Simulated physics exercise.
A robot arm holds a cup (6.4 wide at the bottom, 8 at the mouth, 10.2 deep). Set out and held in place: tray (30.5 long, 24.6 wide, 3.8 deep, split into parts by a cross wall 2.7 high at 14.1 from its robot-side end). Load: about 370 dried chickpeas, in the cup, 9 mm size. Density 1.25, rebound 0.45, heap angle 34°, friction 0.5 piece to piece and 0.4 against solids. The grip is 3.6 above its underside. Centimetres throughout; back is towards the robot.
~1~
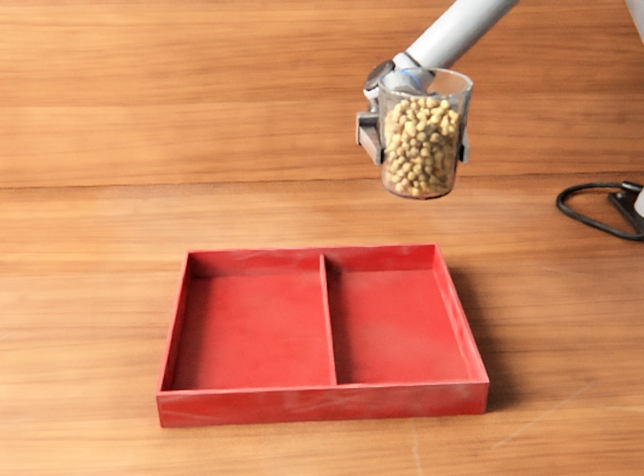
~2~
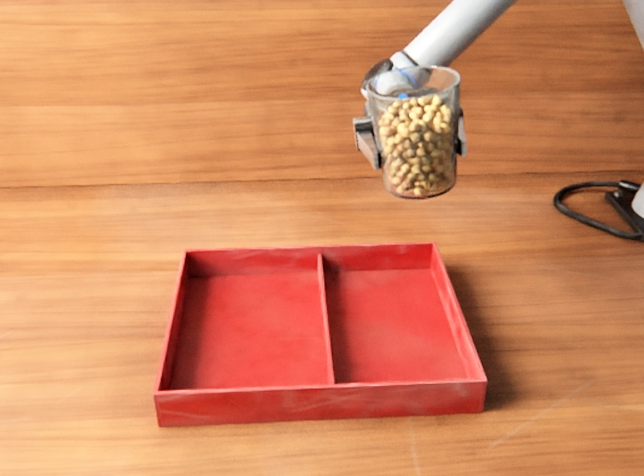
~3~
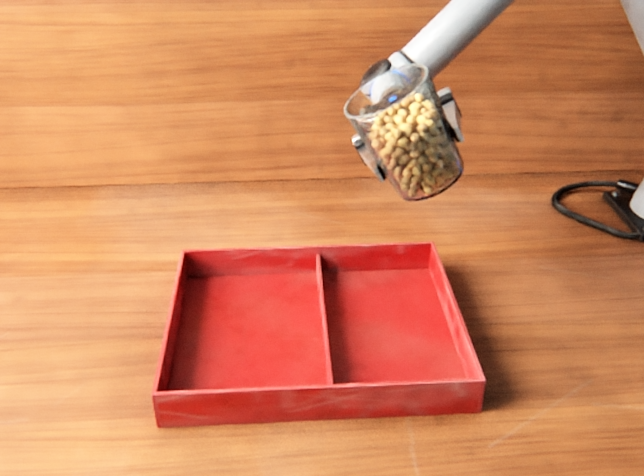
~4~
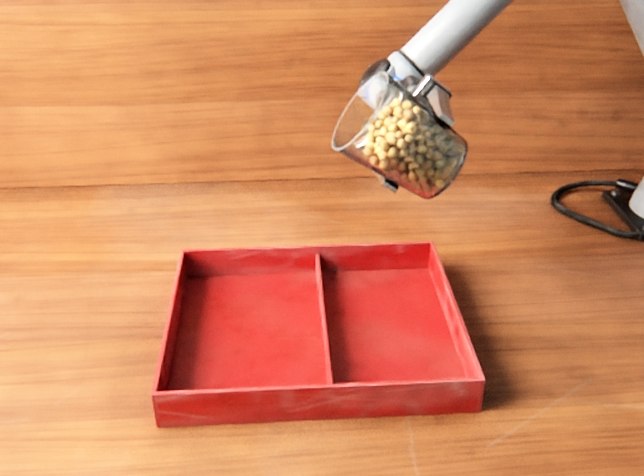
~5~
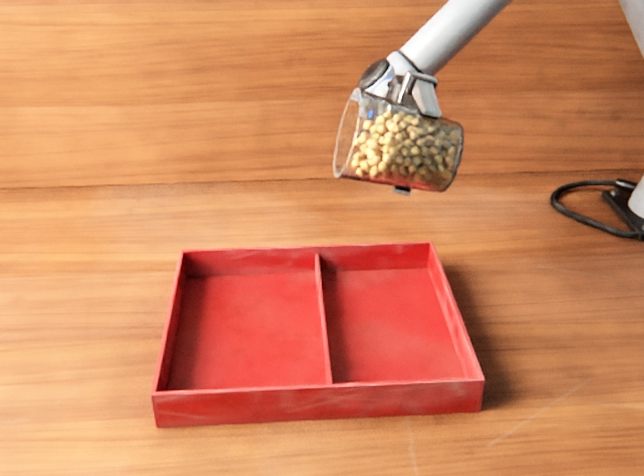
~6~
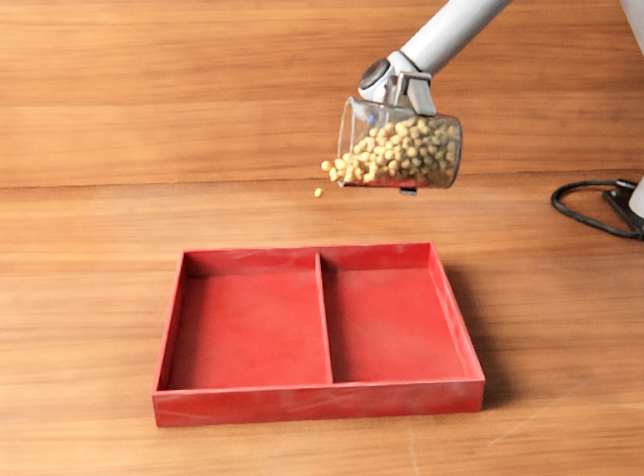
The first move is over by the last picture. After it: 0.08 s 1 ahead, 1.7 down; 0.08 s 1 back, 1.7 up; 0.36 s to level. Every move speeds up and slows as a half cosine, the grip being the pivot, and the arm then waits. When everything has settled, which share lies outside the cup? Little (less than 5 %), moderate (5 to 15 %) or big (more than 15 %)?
A moderate share, 5 to 15 %, ends outside the cup.
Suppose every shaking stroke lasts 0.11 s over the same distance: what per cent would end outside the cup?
In that case some 5 per cent.
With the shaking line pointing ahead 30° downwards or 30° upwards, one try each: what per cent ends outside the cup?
About 15 and 30 per cent.
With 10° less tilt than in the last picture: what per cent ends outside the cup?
About 0 per cent.
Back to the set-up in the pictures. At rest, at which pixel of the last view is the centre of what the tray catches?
Near (260, 333).
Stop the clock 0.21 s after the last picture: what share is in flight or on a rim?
Some 3 per cent.
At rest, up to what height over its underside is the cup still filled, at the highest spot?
About 8.0 cm.
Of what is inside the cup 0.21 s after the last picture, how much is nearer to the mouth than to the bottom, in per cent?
Some 40 per cent.
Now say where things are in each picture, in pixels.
In the first picture, cup middle at (421, 136), level; upper third of the load around (422, 127), from x 390 to 460, top at y 105; 367 in the cup.
In the second picture, cup middle at (417, 136), tilted 8° forward; upper third of the load around (418, 126), from x 380 to 450, top at y 105.
In the third picture, cup middle at (410, 137), tilted 28° forward; upper third of the load around (415, 128), from x 375 to 455, top at y 100.
In the fourth picture, cup middle at (403, 141), tilted 54° forward; upper third of the load around (411, 130), from x 370 to 460, top at y 105.
In the fifth picture, cup middle at (400, 146), tilted 74° forward; upper third of the load around (412, 132), from x 360 to 455, top at y 115.
In the sixth picture, cup middle at (400, 148), tilted 82° forward; upper third of the load around (421, 137), from x 320 to 455, top at y 120; 366 in the cup, 1 in flight or on a rim.
Then, 0.21 s after the last picture, tilted 78° forward, highest piece 24 above the table; 347 in the cup, 8 in the far-side part, 12 in flight or on a rim.
Then, 0.42 s after the last picture, tilted 16° forward, highest piece 28 above the table; 335 in the cup, 27 in the far-side part, 5 in flight or on a rim.
Then, 0.72 s after the last picture, level, highest piece 27 above the table; 335 in the cup, 31 in the far-side part, 1 in the robot-side part.
Then, 1.77 s after the last picture, level, highest piece 27 above the table; 335 in the cup, 31 in the far-side part, 1 in the robot-side part.
Final count, 335 in the cup, 31 in the far-side part, 1 in the robot-side part. That is 9 % outside the cup.
